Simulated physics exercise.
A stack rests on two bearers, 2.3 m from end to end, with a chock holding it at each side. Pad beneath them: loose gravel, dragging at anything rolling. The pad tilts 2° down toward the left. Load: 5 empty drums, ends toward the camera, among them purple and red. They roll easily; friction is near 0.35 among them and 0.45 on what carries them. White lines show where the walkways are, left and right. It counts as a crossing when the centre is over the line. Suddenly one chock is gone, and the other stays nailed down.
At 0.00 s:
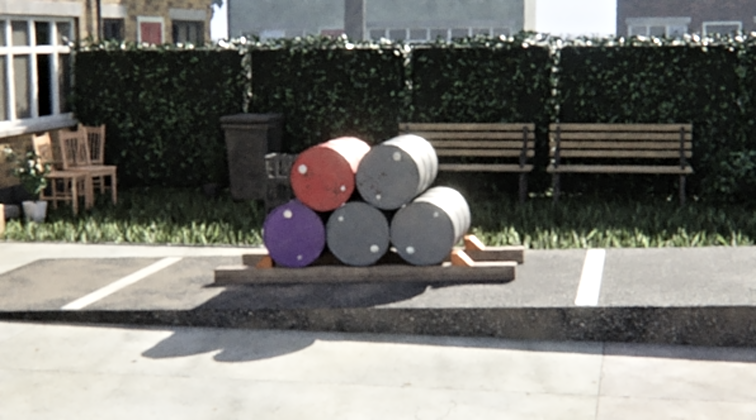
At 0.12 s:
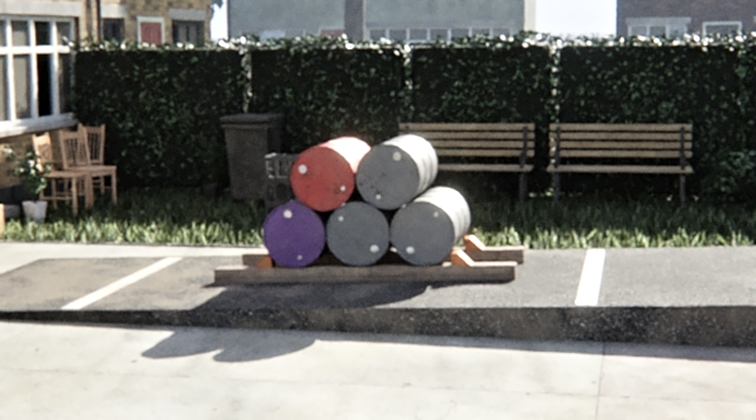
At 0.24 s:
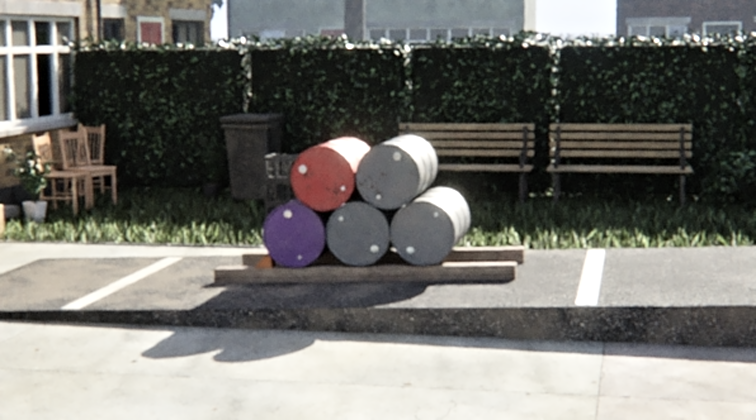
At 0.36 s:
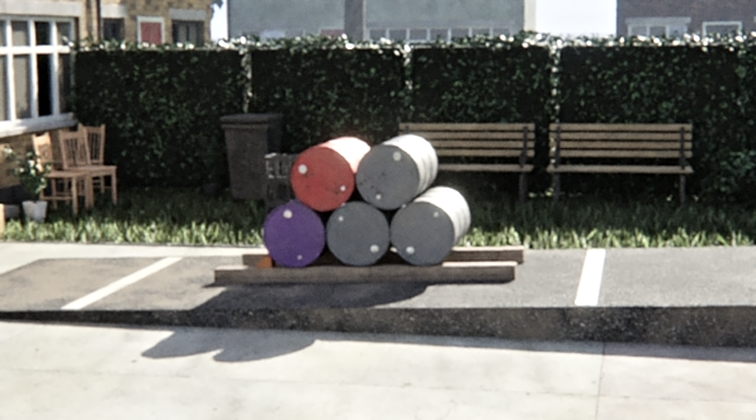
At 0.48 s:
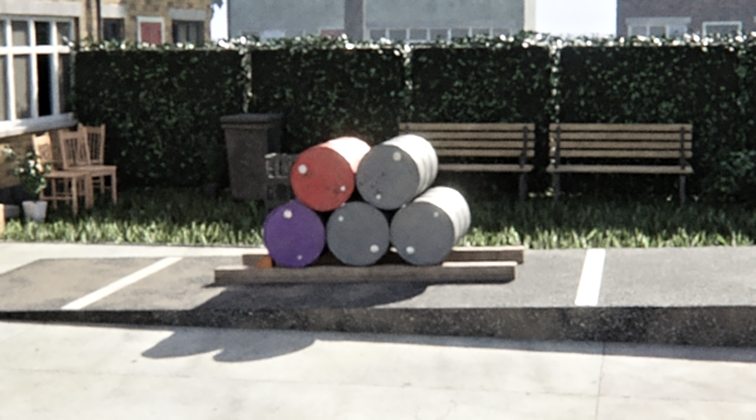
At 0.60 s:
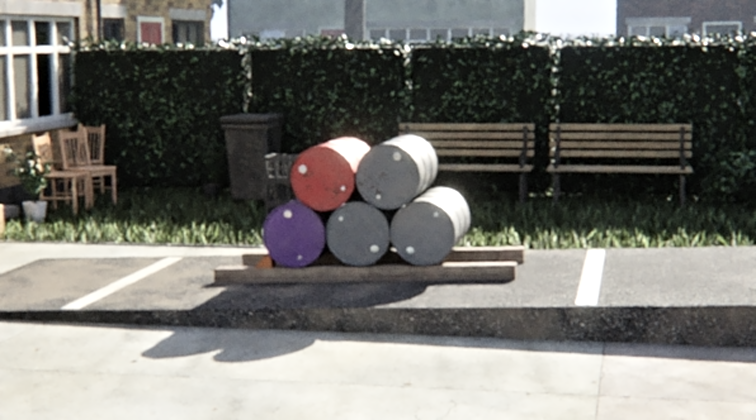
Five stacked drums stay still on two bearers as the right chock disappears.
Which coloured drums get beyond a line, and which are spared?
In the end the purple drum remains inside the lines and the red remains inside the lines.
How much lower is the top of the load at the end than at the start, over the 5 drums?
Roughly 0 cm.
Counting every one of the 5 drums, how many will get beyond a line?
Count: 0.
After 0.9 s, purple is on the bearers, 65 cm from the bearers' left end; red is up on others, 90 cm from the bearers' left end; 0 over a line so far.
At rest (1.3 s), purple is on the bearers, 65 cm from the bearers' left end; red is up on others, 90 cm from the bearers' left end; 0 over a line so far.
